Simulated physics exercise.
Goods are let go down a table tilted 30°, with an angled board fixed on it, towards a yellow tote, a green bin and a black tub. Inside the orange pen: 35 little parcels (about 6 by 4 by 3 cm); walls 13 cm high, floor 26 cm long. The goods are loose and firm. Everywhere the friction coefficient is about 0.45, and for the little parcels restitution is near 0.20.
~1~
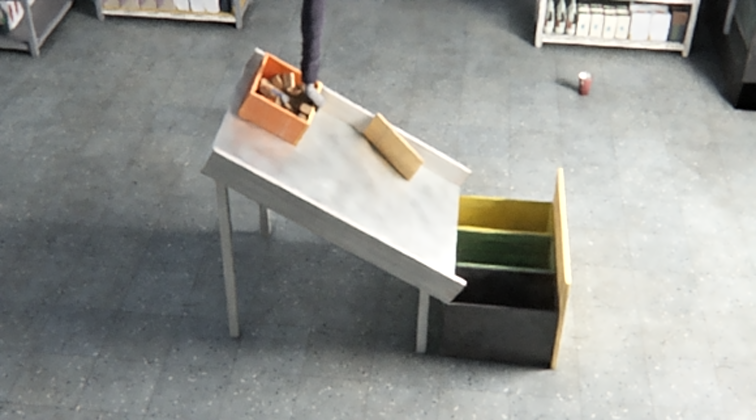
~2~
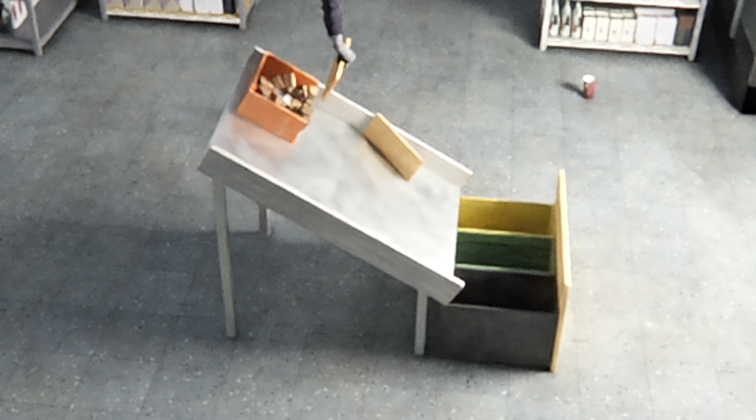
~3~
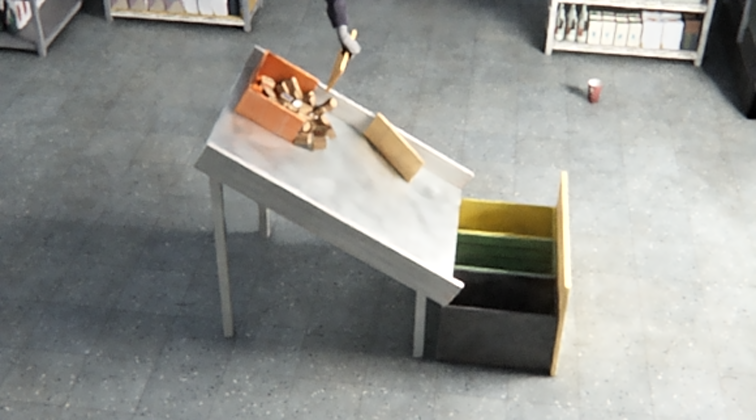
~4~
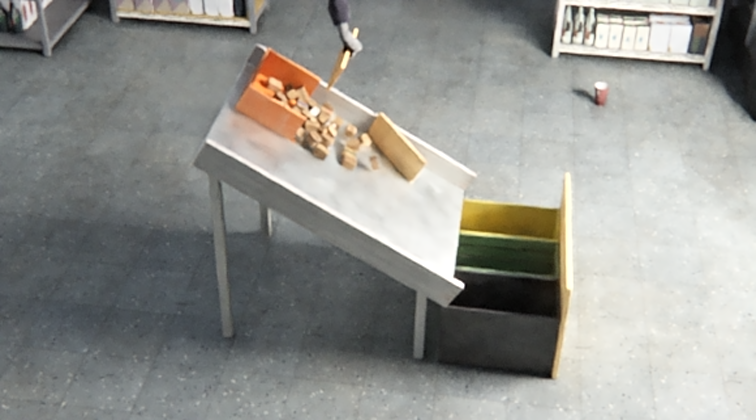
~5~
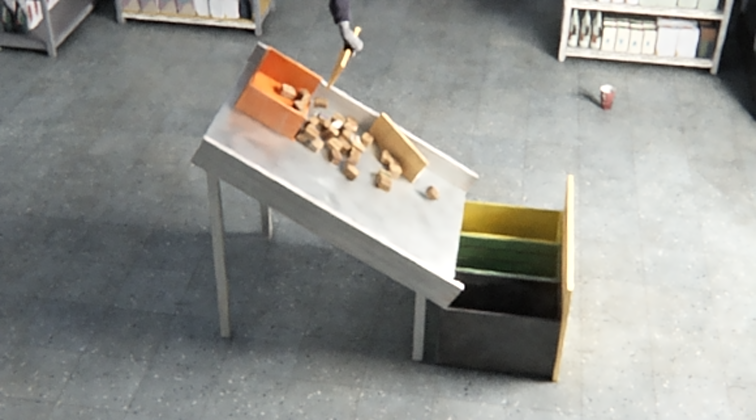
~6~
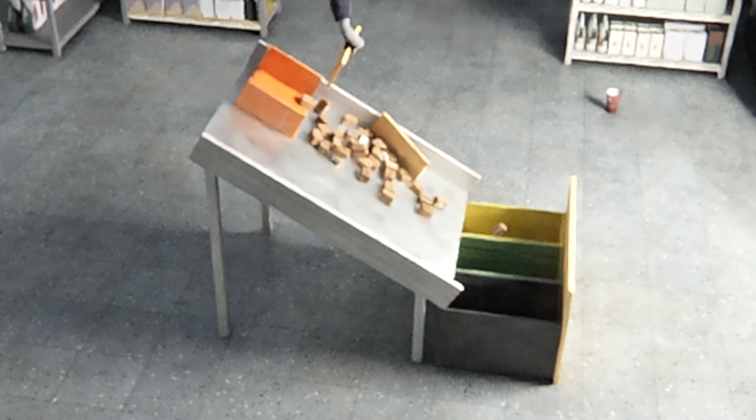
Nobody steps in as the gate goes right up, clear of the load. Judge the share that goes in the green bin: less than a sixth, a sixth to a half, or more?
I'd put greater than half of the load in the green bin by the end.
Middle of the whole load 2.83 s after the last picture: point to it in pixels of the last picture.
(511, 296).
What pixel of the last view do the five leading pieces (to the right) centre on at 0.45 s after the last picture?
I'd put their middle close to (521, 283).
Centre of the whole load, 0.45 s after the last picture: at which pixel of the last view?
Centre estimate - approximately (425, 201).
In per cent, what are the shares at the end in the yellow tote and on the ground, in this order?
Around 30 per cent and 0 per cent, in that order.
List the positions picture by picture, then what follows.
In the first picture (we follow the rim corner now nearest the camera; the camera moves round a little), orange pen at (254, 93); green bin at (554, 271); nothing out yet.
In the second picture, orange pen at (252, 91).
In the third picture, orange pen at (251, 89); 11 out, the lowest parcel at (320, 143).
In the fourth picture, orange pen at (252, 87); 24 out, the lowest parcel at (374, 163).
In the fifth picture, orange pen at (252, 85); 30 out, the lowest parcel at (433, 193).
In the sixth picture, orange pen at (251, 82); green bin at (560, 282); 34 out, the lowest parcel at (499, 230).
Then, 0.45 s after the last picture, 3 in the yellow tote, 7 in the green bin, 23 on the slope and 2 in the air.
Then, 1.02 s after the last picture, 5 in the yellow tote, 21 in the green bin, 8 on the slope and 1 in the air.
Then, 1.81 s after the last picture, 9 in the yellow tote, 20 in the green bin and 6 on the slope.
When it is over (2.83 s after the last picture), 10 in the yellow tote, 21 in the green bin and 4 on the slope. Asked share, 21 of 35, 60 per cent.
